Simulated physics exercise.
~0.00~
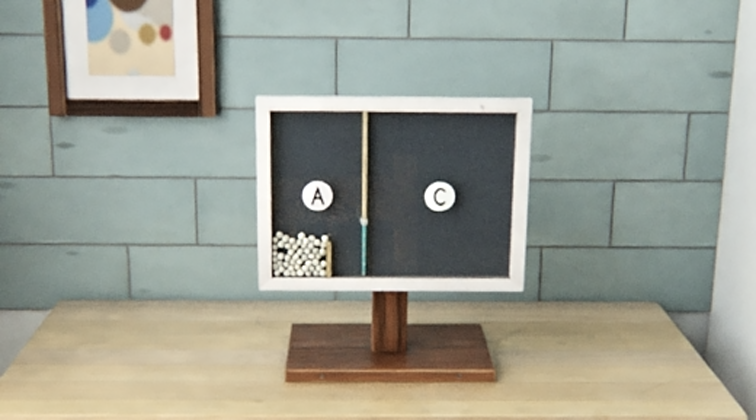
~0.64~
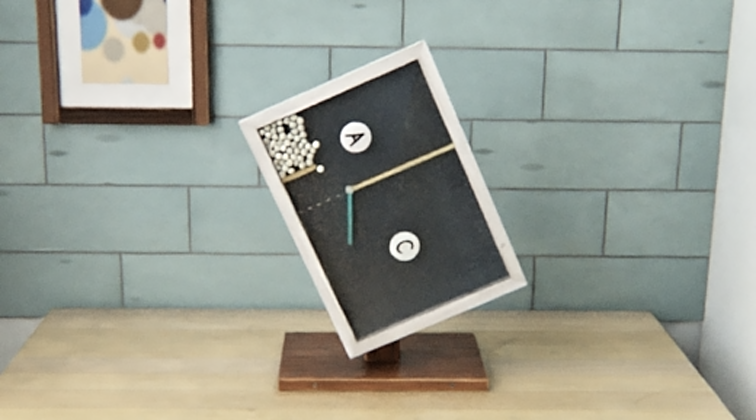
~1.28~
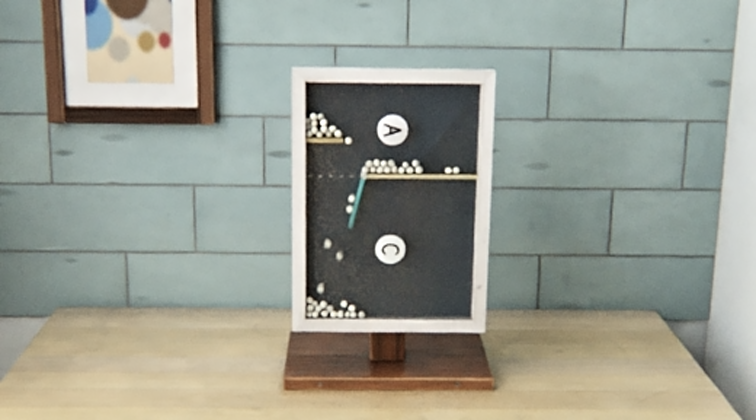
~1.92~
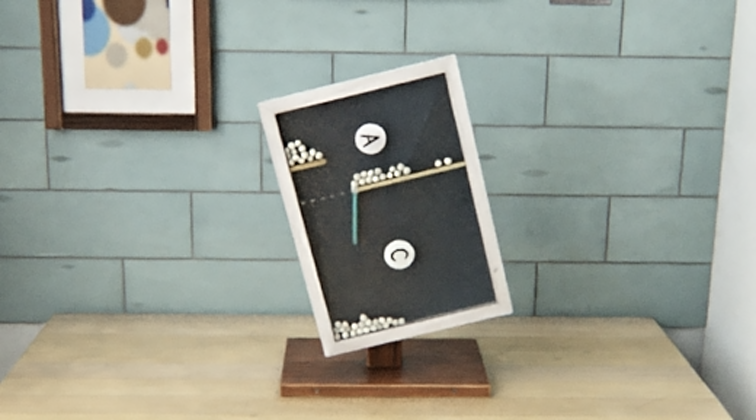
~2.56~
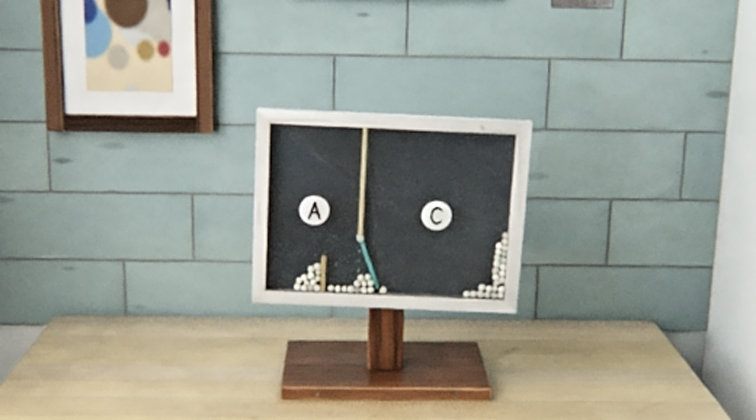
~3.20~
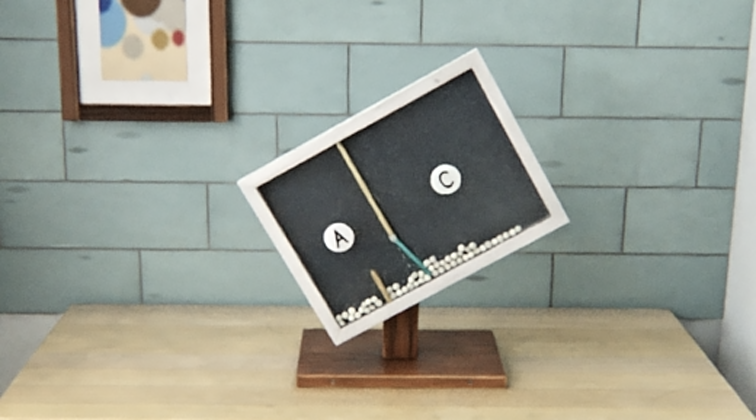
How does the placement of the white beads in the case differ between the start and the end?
At the start the beads were piled together in the bottom left corner on side A. By the end they were spread further right in a long line along the tilted lower edge, with some still in A and many in C.
A white-framed case on a wooden stand turned clockwise onto its end, spilling small white beads past a turquoise flap from side A into C, then swung back past level and ended tilted anticlockwise, with beads strung along its lower edge.
